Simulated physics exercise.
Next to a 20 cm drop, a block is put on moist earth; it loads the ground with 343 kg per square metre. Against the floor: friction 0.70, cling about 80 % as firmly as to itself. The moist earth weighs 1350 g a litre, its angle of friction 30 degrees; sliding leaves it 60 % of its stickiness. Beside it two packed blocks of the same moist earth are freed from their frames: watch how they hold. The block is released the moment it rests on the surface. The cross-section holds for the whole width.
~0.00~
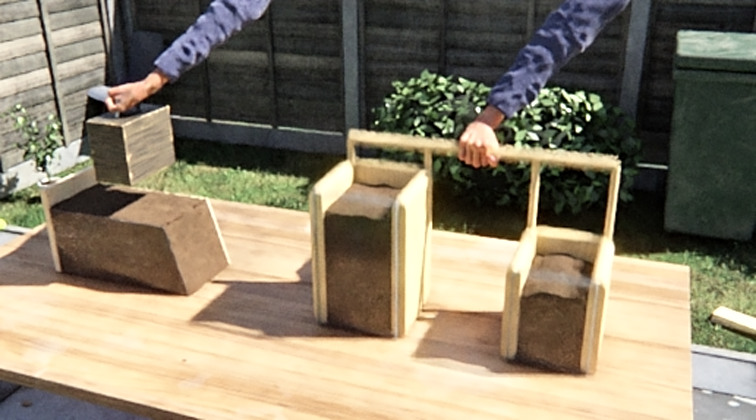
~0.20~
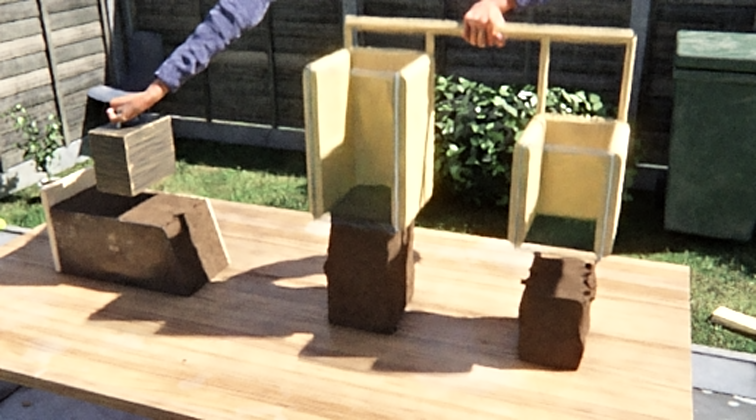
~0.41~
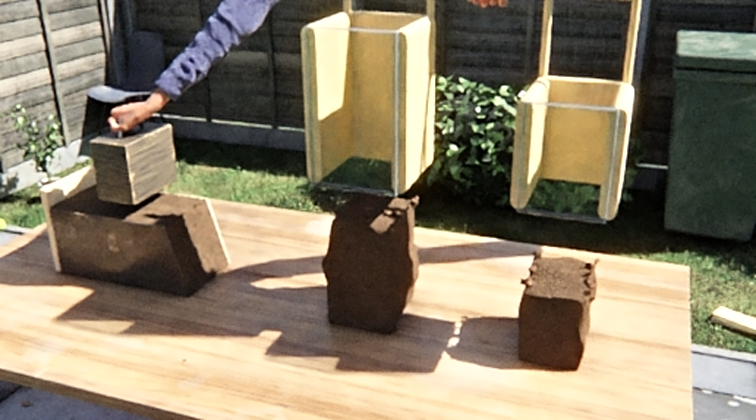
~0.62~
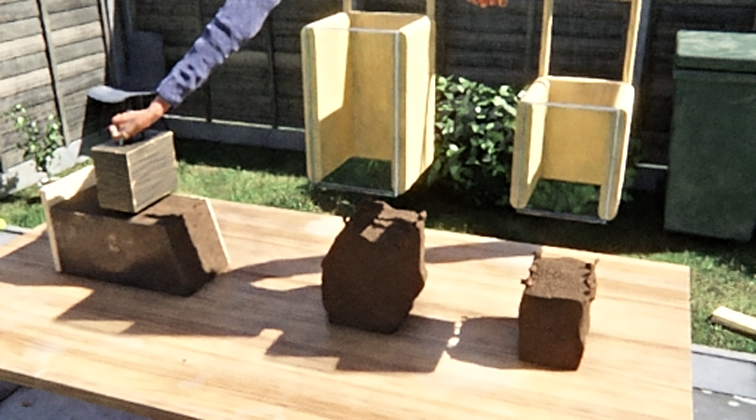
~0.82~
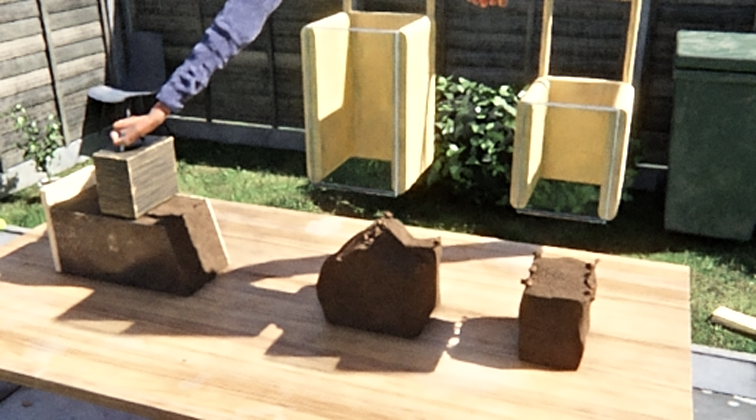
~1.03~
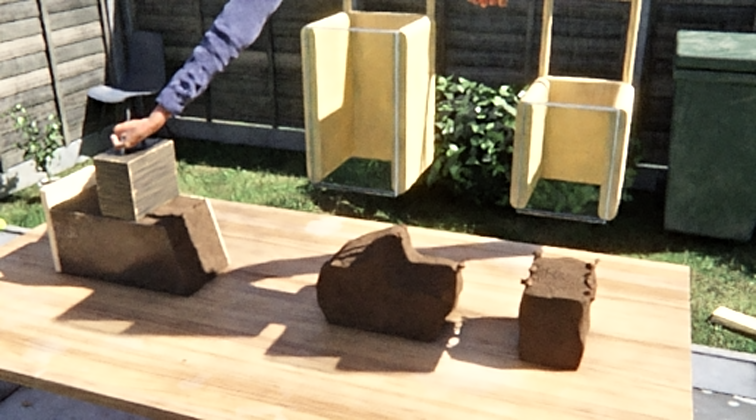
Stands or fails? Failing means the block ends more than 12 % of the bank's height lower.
The bank holds.
By 1.19 s, the block is down by 2 % of the bank's height and stands upright.
By 1.37 s, the block is down by 2 % of the bank's height and stands upright.
By 1.56 s, the block is down by 2 % of the bank's height and stands upright.
By 1.75 s, the block is down by 2 % of the bank's height and stands upright.
By 1.80 s, at the end, the block is down by 2 % of the bank's height and stands upright.
